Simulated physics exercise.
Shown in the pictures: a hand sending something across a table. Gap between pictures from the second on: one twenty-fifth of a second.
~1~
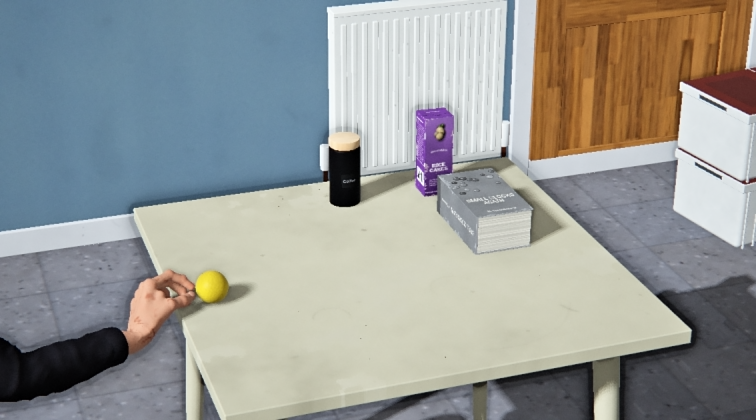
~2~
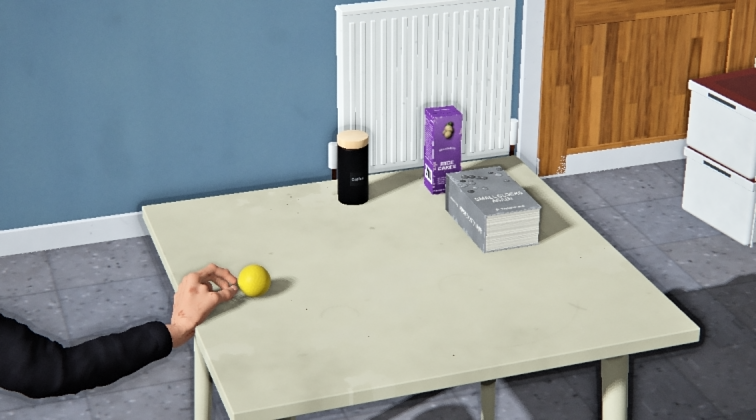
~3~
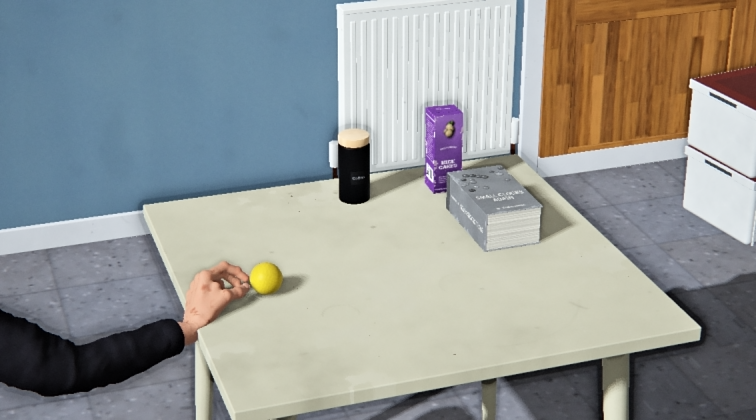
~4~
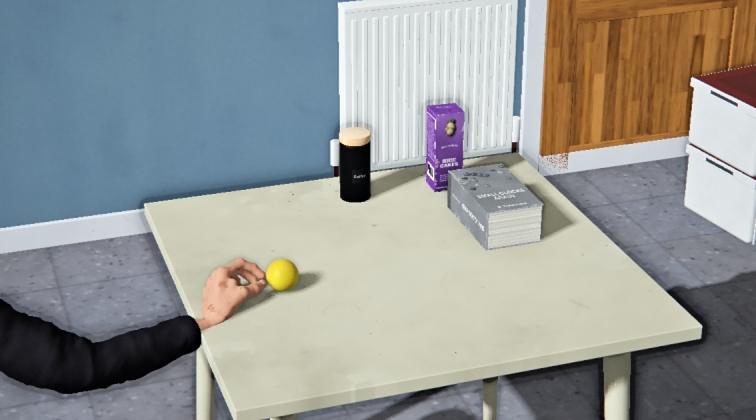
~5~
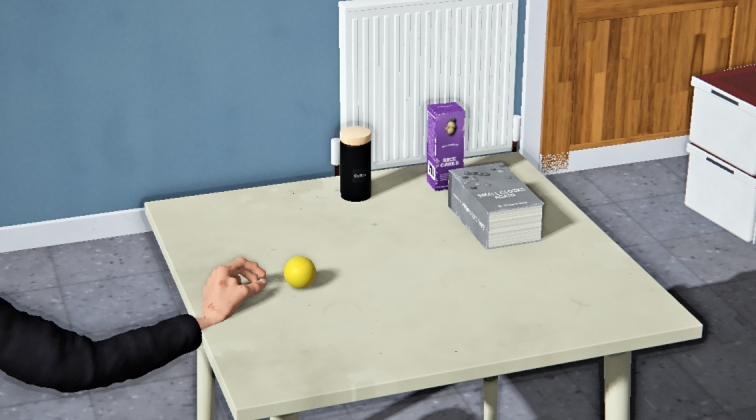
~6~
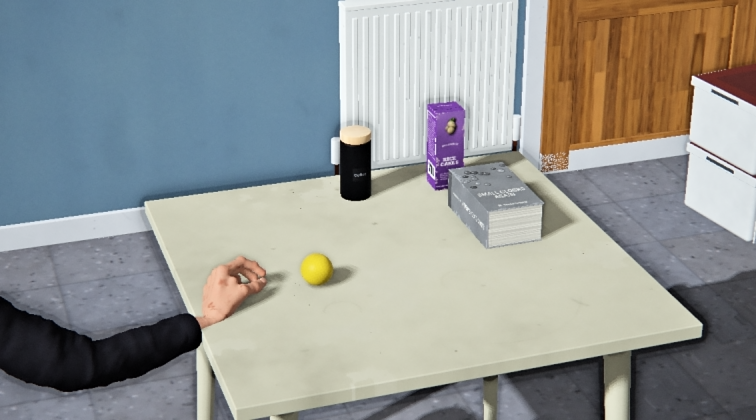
In a room with a blue wall, a white radiator and a wooden door, a pale table is seen from above at an angle. A black jar with a light lid, a purple box and a thick grey book sit toward the back, while a dark-sleeved hand holds a yellow lemon at the left. The view shifts slightly as the hand pushes the lemon rightward, then releases it, and it rolls a short way.
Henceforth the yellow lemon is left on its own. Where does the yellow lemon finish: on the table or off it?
Off it.
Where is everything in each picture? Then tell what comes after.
Under the hand; yellow lemon (212, 287), in the first picture.
Under the hand; yellow lemon (254, 281), in the second picture.
Under the hand; yellow lemon (266, 279), in the third picture.
Yellow lemon (283, 275), in the fourth picture.
Yellow lemon (300, 272) rolled a little, in the fifth picture.
Yellow lemon (317, 270) rolled about its own width, in the sixth picture.
Then, 0.30 s after the last picture, yellow lemon rolled well along near (439, 256).
Then, 0.60 s after the last picture, yellow lemon rolled well along near (550, 243).
Then, 1.00 s after the last picture, yellow lemon now off the table.
Then, 1.30 s after the last picture, things are still on the move.
By the end, off the table, yellow lemon.
